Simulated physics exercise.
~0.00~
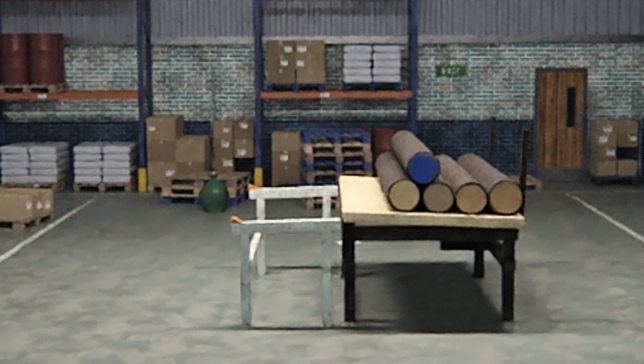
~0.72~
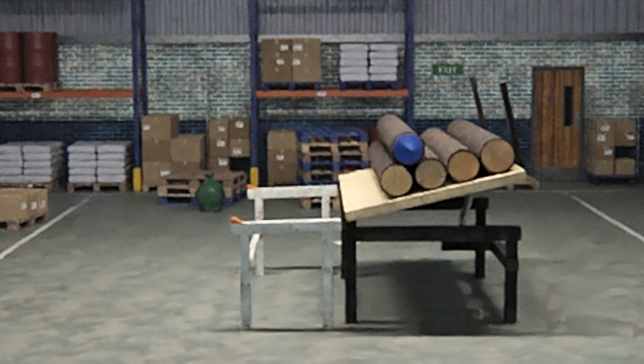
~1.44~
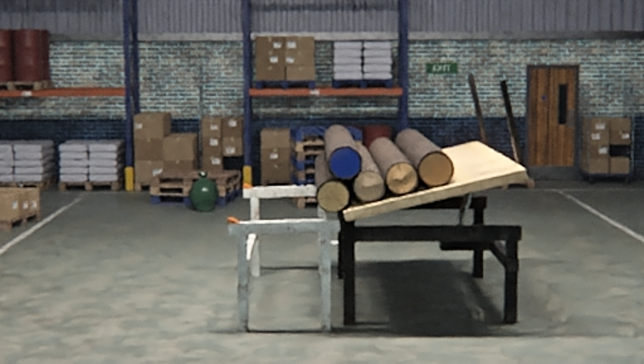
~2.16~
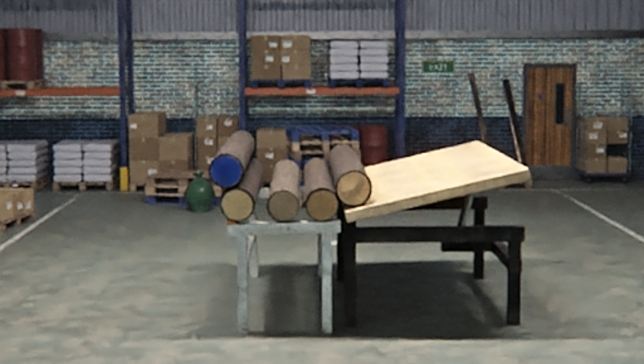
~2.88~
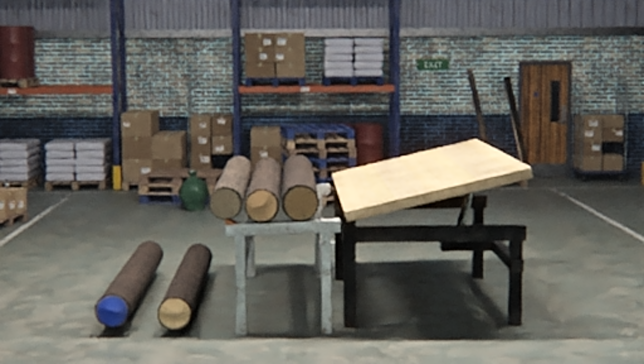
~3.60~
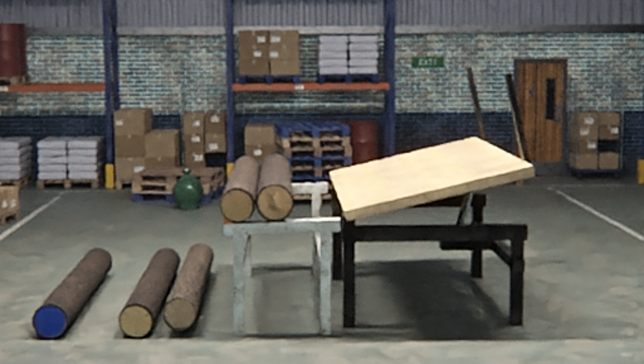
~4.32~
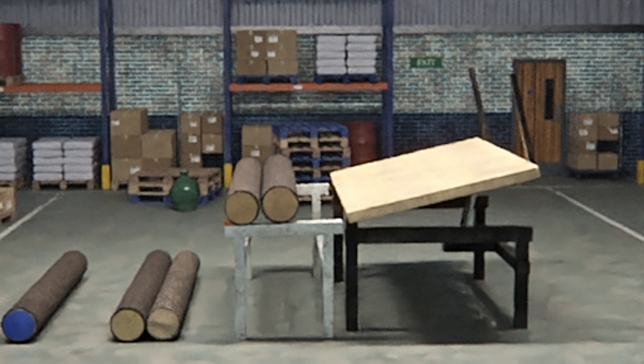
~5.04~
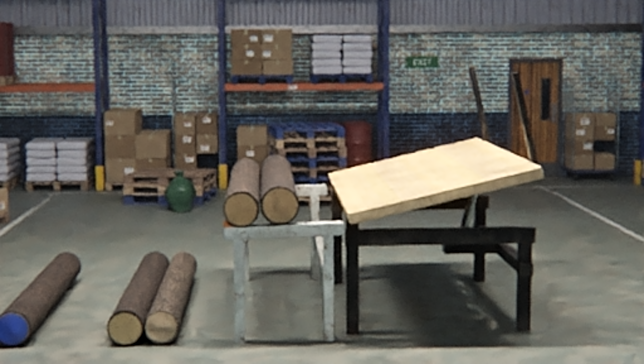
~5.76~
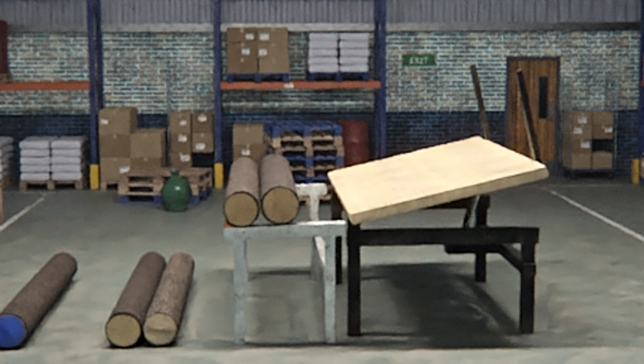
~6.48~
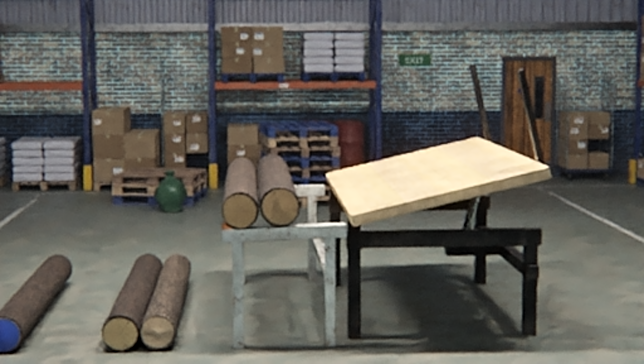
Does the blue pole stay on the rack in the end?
No, the blue pole goes over the stop at the far end of the rack and ends up on the floor to the left.
